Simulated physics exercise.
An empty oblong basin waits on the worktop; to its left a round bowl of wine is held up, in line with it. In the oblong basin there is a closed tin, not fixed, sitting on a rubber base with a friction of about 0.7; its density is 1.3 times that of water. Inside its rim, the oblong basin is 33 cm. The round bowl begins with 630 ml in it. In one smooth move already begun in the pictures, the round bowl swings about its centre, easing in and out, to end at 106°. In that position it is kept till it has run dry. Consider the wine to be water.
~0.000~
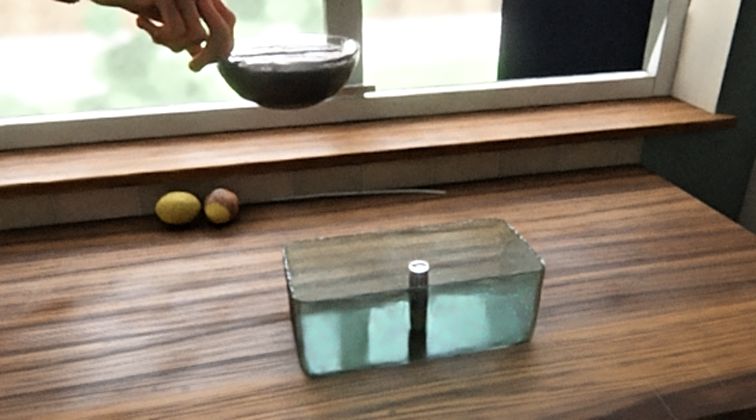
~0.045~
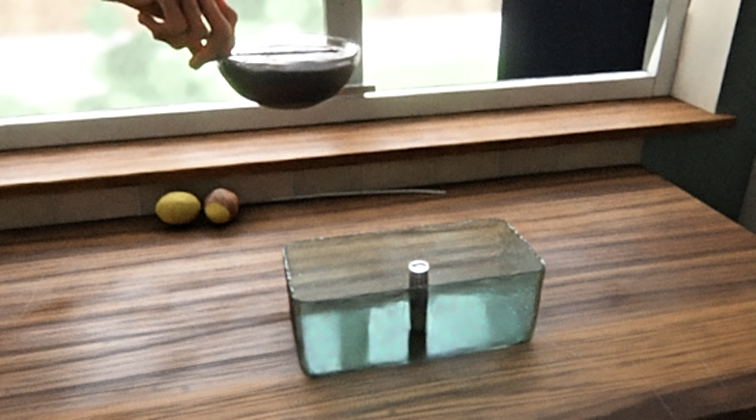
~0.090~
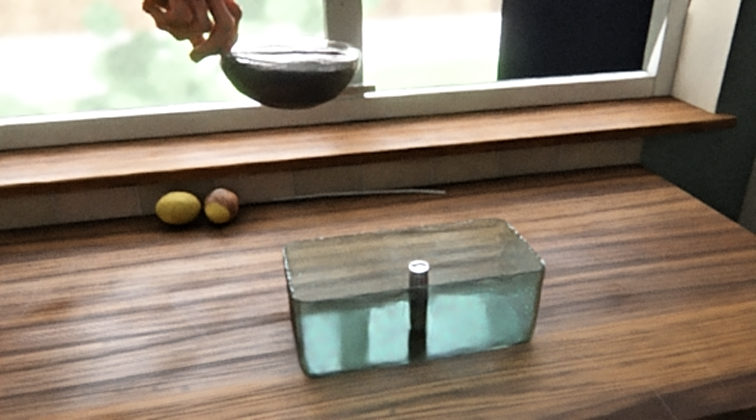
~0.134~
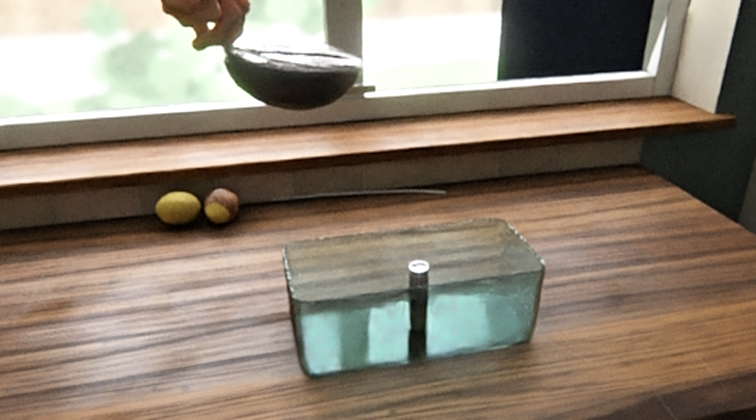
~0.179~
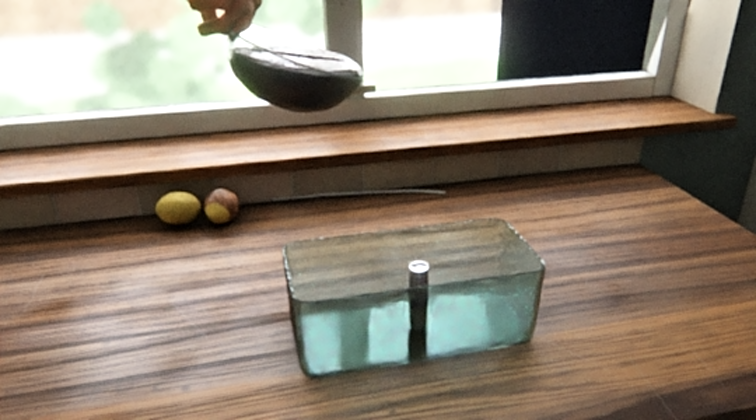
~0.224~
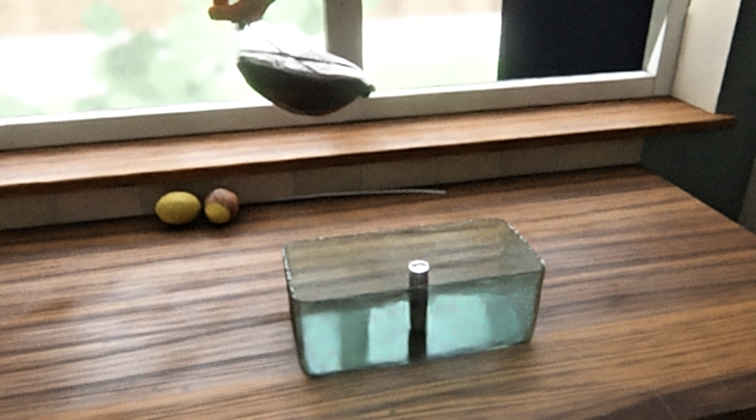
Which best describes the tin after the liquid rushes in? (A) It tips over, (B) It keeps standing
The answer is B.
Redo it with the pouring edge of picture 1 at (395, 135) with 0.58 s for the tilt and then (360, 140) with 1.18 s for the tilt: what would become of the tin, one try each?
First it stays on its base; then it stays on its base.
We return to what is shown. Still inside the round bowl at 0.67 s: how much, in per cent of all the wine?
Remaining share: Approx. 0 %.
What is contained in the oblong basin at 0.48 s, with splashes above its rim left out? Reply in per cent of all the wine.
Near 24 in a hundred.
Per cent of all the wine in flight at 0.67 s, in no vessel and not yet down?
5 per cent, roughly.
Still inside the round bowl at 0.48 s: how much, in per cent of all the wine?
I'd put it near 2 percent.
After 0.48 s the tilt is 99° and 2 per cent is still to pour; the tin stands where it began.
After 0.67 s the tilt is 106° and 0 per cent is still to pour; the tin stands where it began.
After 0.87 s the tilt is 106° and 0 per cent is still to pour; the tin stands where it began.
After 1.08 s the tilt is 106° and 0 per cent is still to pour; the tin stands where it began.
In the end the tin stands where it began.
